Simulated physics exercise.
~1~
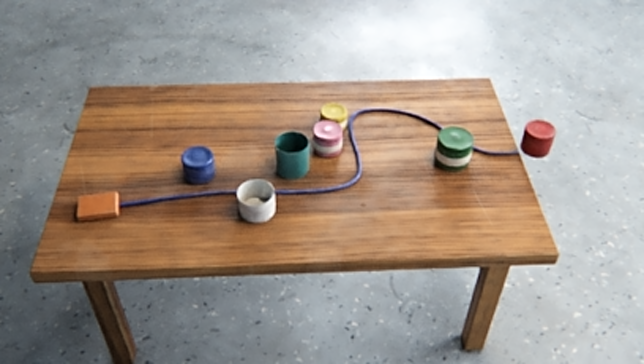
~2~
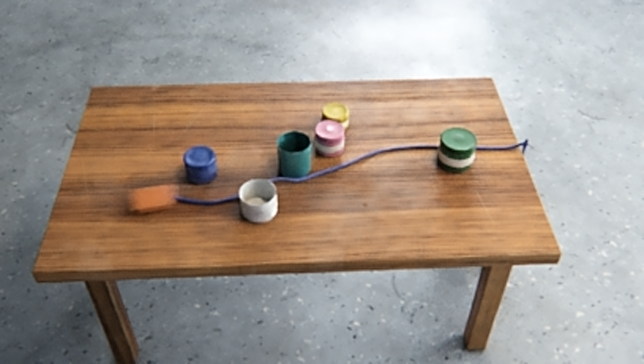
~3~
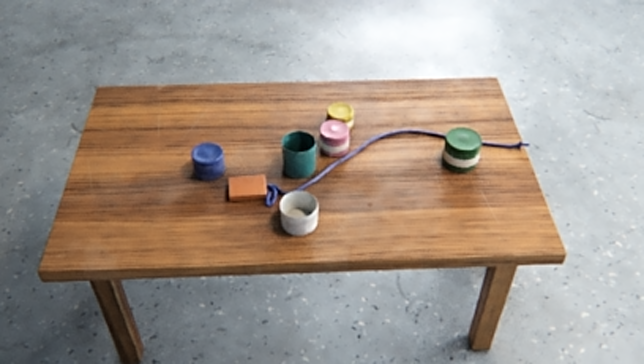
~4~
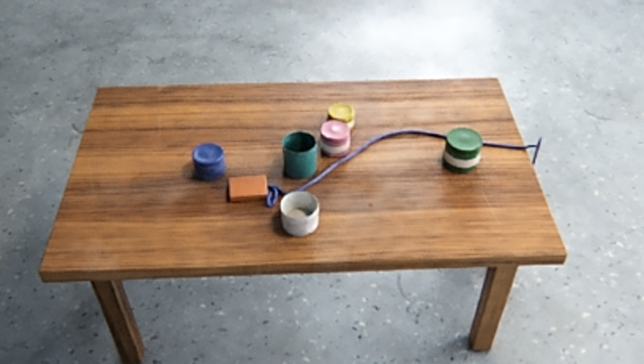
At first, a blue cable winds across a wooden table past several small tubs and cups, linking an orange block at the left to a red canister-like object at the right edge. The red object drops out of view past the edge, and the cable pulls straighter as the orange block slides right. The block travels on past the blue tub toward the white cup, which shifts a little to the right. The block then stops, with the cable bunched beside it. It ends far from its start, still on the table, while the cable's other end reaches the right edge.
